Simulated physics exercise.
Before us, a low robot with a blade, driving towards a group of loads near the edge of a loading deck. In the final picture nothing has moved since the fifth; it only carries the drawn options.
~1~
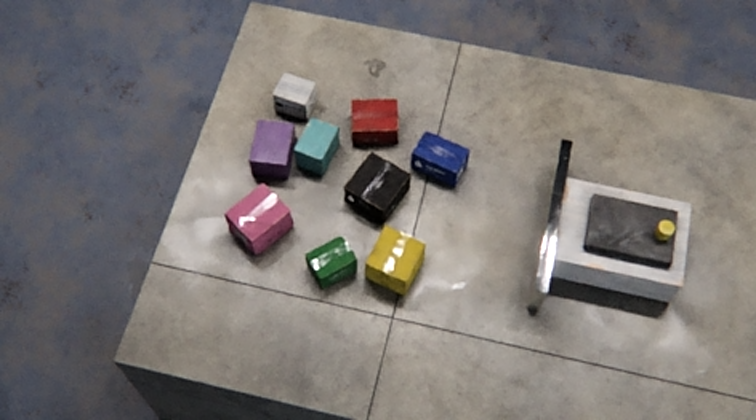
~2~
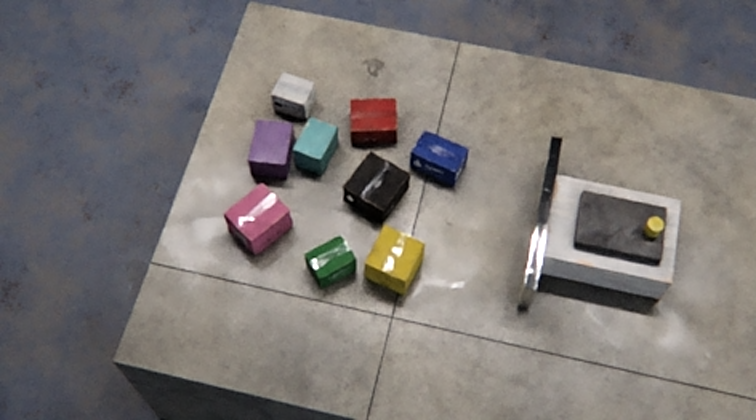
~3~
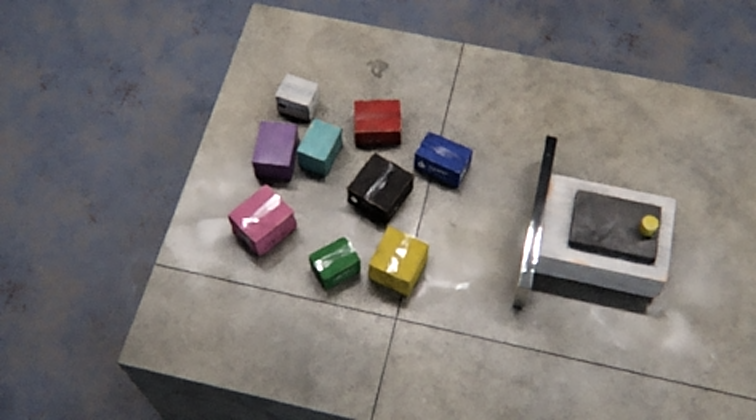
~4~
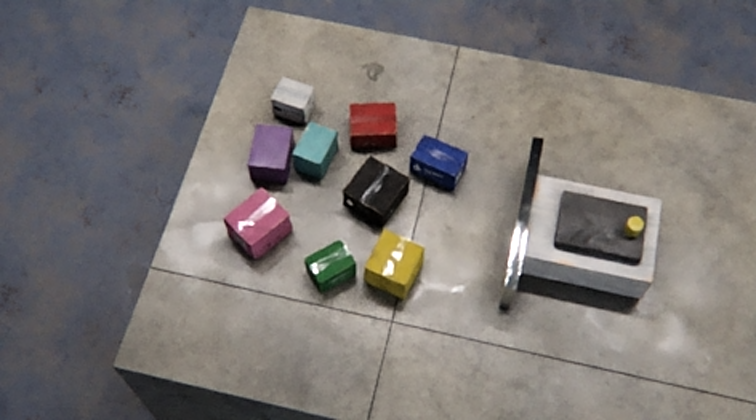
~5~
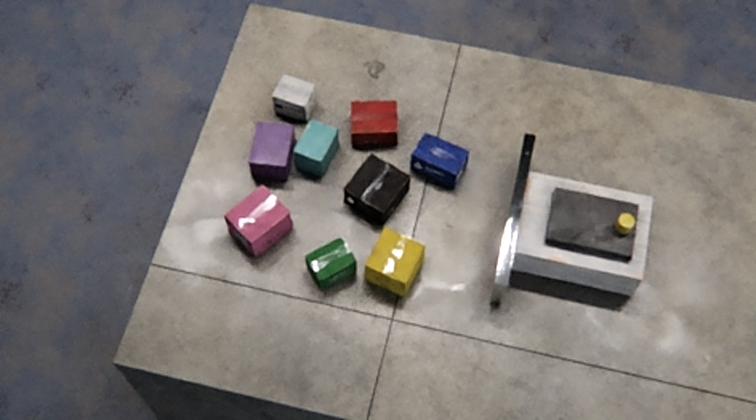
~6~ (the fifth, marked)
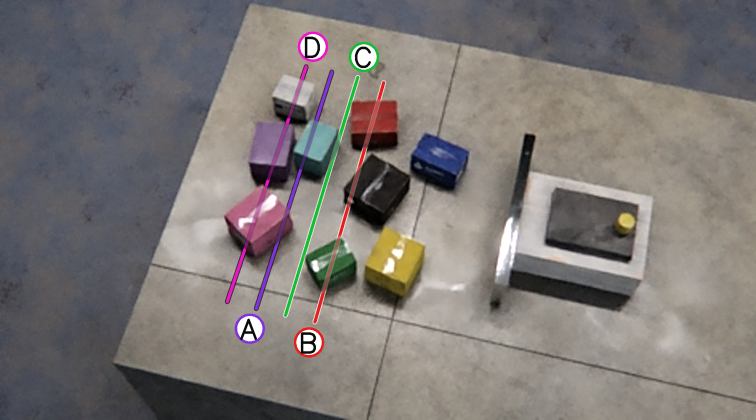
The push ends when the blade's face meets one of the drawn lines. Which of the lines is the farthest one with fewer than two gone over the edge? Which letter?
It can go as far as D.
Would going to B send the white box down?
No.
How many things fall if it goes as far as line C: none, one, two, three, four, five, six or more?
In all, none.
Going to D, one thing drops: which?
The purple crate goes over.
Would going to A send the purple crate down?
No.
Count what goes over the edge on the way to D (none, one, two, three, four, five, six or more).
One.
On the copy, A at (297, 183); B at (352, 194); C at (324, 188); D at (269, 177).
On D. First, robot (493, 201); yellow box (380, 261); blue parcel (403, 158).
Then, robot (404, 182); purple crate (244, 146); pink parcel (244, 215).
Finally, robot (335, 168); purple crate over the edge; pink parcel (181, 194); one fallen.
By contrast, A is within the limit but short; B is within the limit but short; C is within the limit but short.
